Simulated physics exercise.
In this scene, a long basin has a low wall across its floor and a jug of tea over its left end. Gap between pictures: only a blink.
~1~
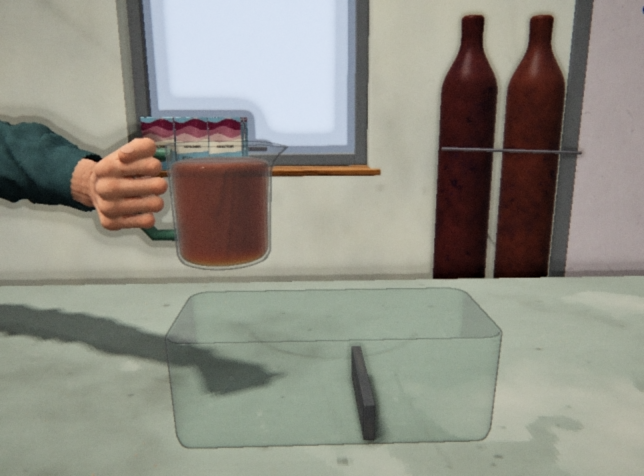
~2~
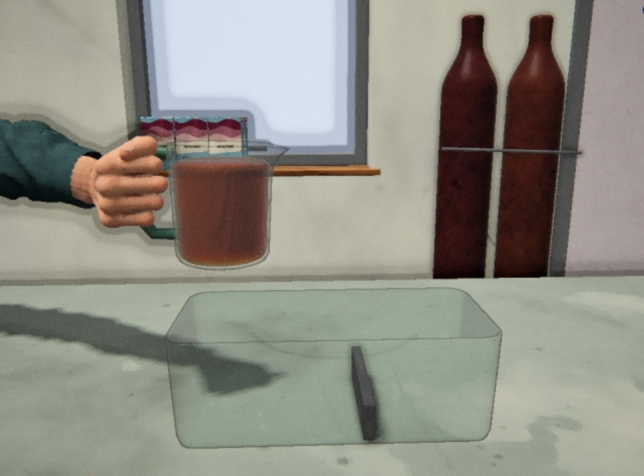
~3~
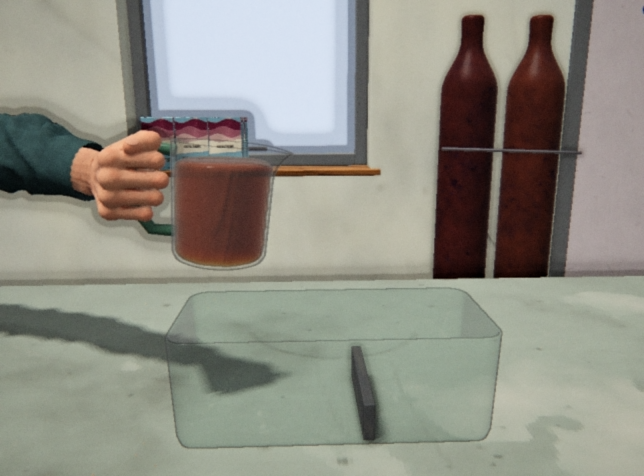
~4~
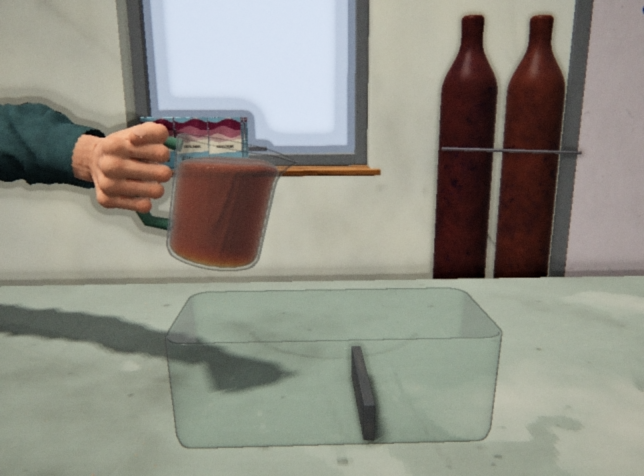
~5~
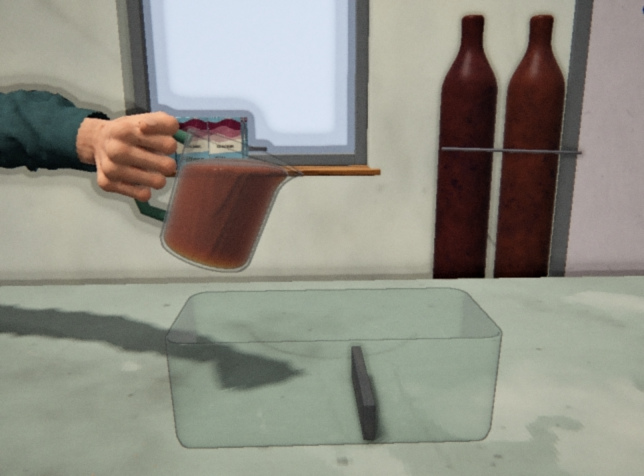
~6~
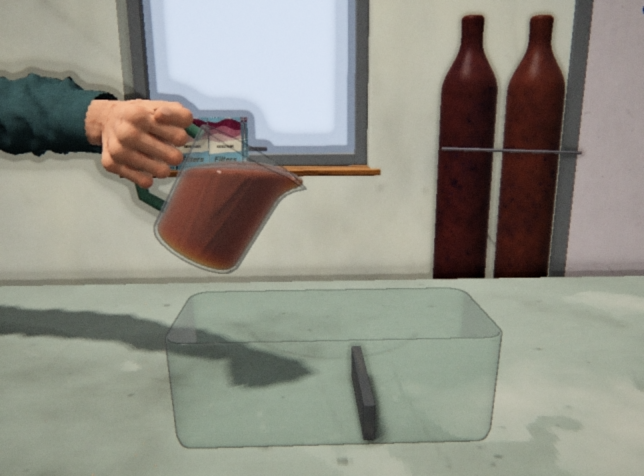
A hand in a dark green sleeve reaches in from the left, holding a clear jug of reddish-brown tea above a pale counter, seen from a fixed, level side view. Below sits a long clear basin with a dark low wall across its floor, before a window and two dark red bottles at right. The hand tilts the jug steadily rightward, and the tea shifts toward its spout.
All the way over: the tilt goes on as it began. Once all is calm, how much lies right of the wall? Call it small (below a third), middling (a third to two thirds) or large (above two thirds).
Small.
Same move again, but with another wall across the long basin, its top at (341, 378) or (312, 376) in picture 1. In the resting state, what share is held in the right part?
Record: Case 1 near 65 %, case 2 near 95 %.
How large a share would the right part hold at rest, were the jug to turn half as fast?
Near 40 %.
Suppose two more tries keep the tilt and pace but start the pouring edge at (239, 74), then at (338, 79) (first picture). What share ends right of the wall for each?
First try: About 5 %; second try: About 85 %.
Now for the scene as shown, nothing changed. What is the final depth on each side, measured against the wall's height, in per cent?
Left 50 per cent, right 20.
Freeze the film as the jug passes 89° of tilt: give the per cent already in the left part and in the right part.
Near 10 in a hundred left, near 10 in a hundred right.
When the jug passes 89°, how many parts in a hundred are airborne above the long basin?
It's close to 20 %.
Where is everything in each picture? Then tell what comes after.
In the first frame, tilt 0°; pouring edge (288, 145); surface from (173, 162) to (271, 161); the long basin's rim runs from (179, 317) to (482, 311); the wall's top is at (362, 373).
In the second frame, tilt 1°; pouring edge (290, 147); surface from (175, 161) to (272, 162).
In the third frame, tilt 5°; pouring edge (293, 152); surface from (179, 161) to (274, 164).
In the fourth frame, tilt 12°; pouring edge (299, 161); surface from (180, 162) to (280, 166).
In the fifth frame, tilt 21°; pouring edge (304, 173); surface from (181, 175) to (290, 169).
In the sixth frame, tilt 31°; pouring edge (307, 188); surface from (177, 184) to (303, 180); 1 per cent is over the edge.
A moment on, the jug is tipped on its side and 61 per cent is still to pour, 8 is left of the wall and 11 right of it.
Next, the jug is tipped right over and 17 per cent is still to pour, 50 is left of the wall and 20 right of it.
Then the jug is tipped right over and 3 per cent is still to pour, 70 is left of the wall and 22 right of it.
Later the jug is tipped right over and 0 per cent is still to pour, 74 is left of the wall and 23 right of it.
In the end 75 per cent lies left of the wall, 23 right of it and 2 outside.
